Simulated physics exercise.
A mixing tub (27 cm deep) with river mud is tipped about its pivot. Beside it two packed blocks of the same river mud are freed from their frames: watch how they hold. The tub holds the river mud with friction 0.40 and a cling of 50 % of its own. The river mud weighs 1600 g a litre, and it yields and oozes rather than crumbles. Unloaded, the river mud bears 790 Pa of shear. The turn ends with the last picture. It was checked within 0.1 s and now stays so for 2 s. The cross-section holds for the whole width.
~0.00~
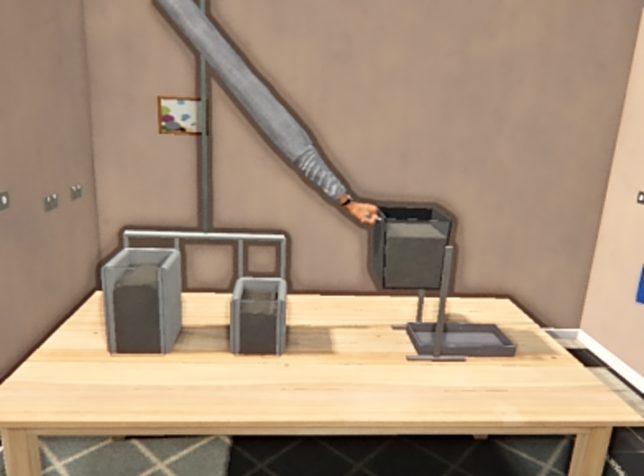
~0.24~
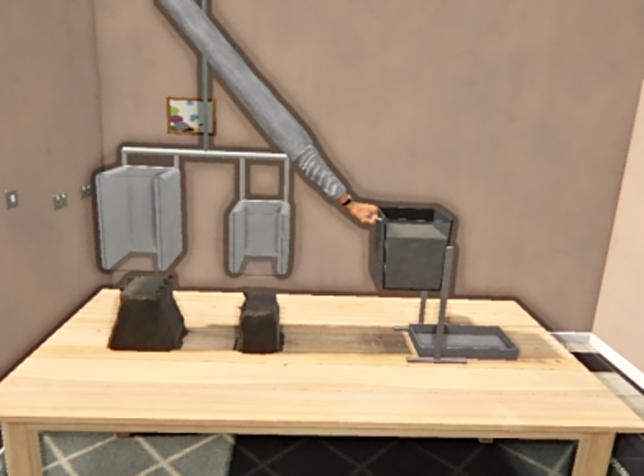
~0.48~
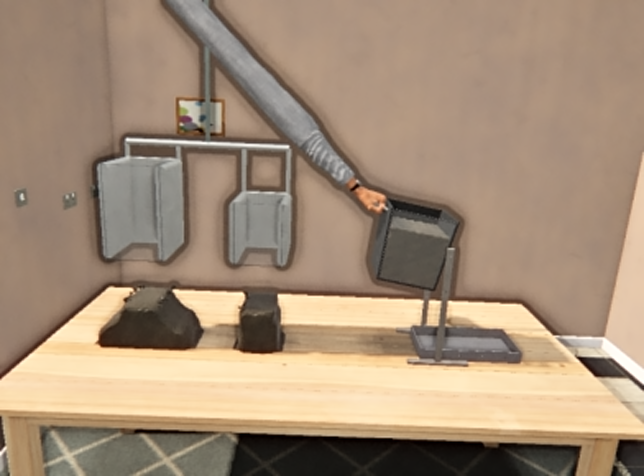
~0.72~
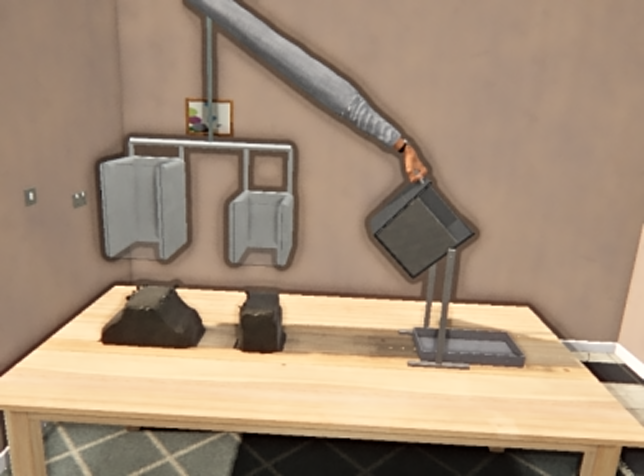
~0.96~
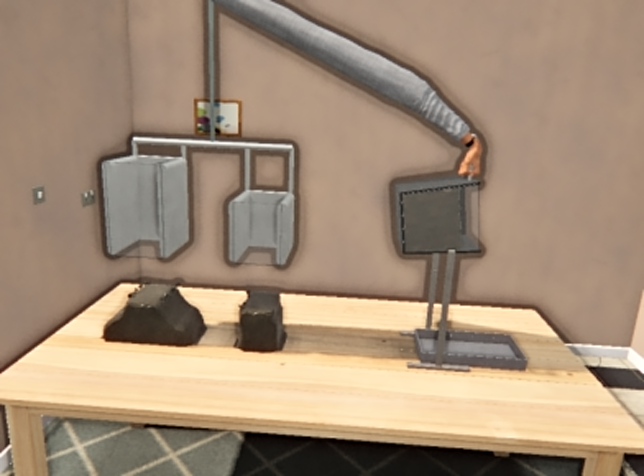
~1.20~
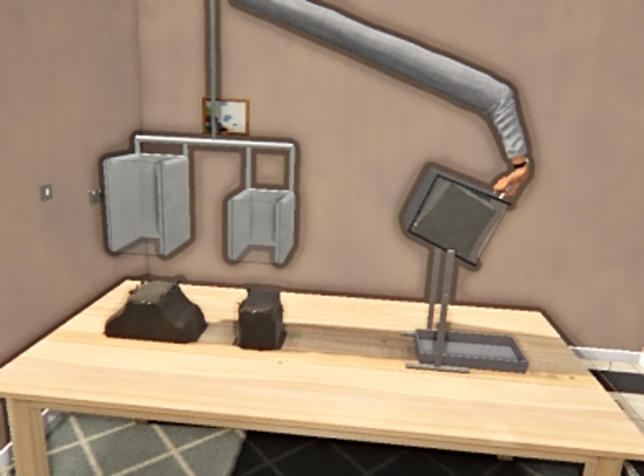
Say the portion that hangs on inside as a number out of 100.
Expect roughly 0 %.
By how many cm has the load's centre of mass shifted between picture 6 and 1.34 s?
Roughly 9 cm.
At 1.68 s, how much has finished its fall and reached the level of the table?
About 70 %.
By 1.34 s, the tub is at 111 degrees and holds 74 %.
By 1.51 s, the tub is at 111 degrees and holds 23 %.
By 1.68 s, the tub is at 111 degrees and holds 0 %.
By 1.85 s, the tub is at 111 degrees and holds 0 %.
By 3.20 s, at the end, the tub is at 111 degrees and holds 0 %.
